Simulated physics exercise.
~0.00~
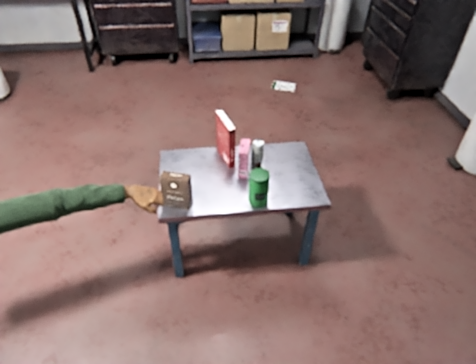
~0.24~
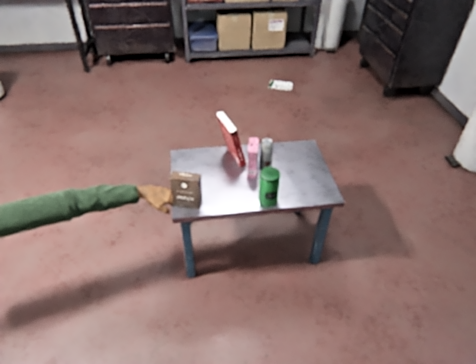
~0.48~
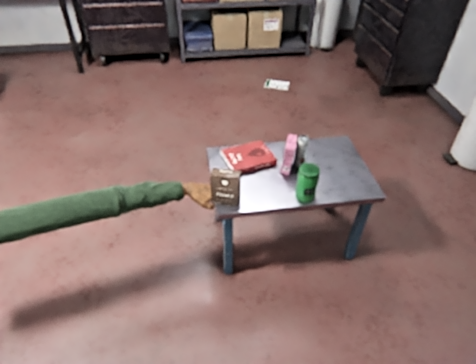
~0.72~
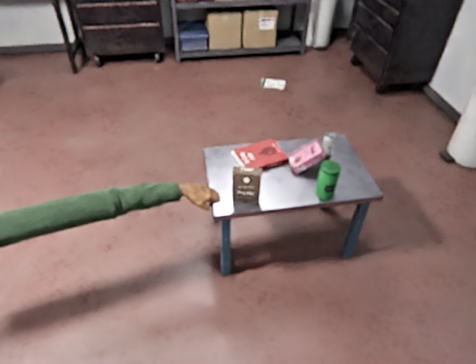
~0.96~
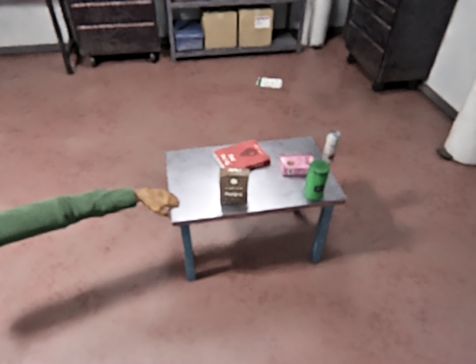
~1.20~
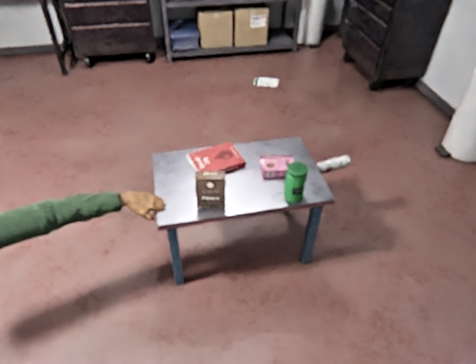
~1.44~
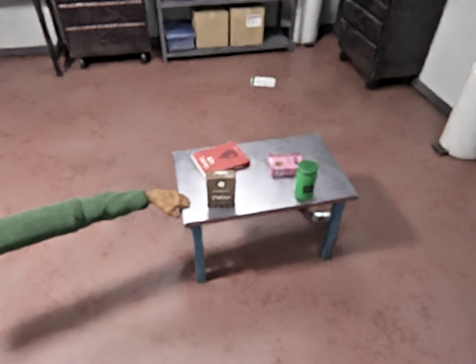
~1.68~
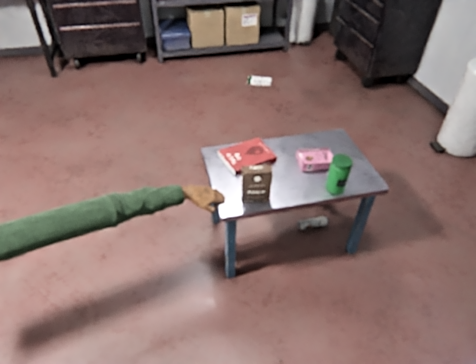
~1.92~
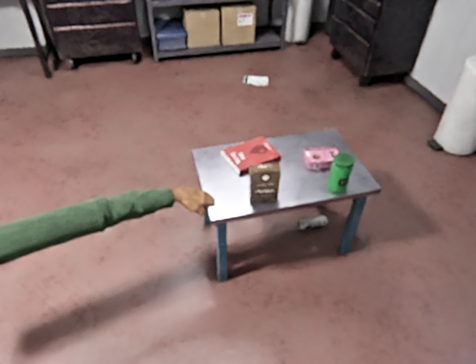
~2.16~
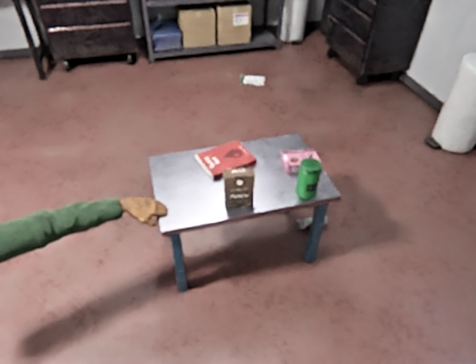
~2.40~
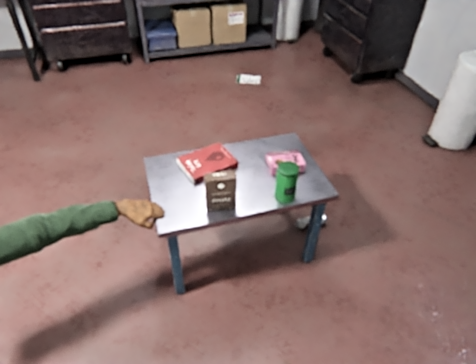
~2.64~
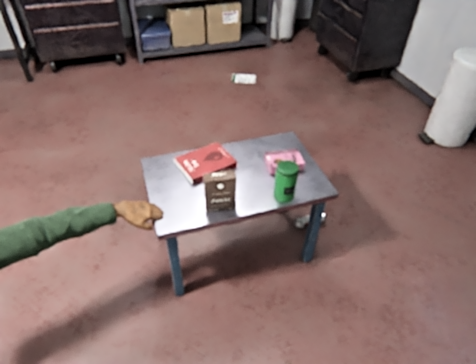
On a workshop floor, a gloved hand jolts a table, toppling three of five items, one off.
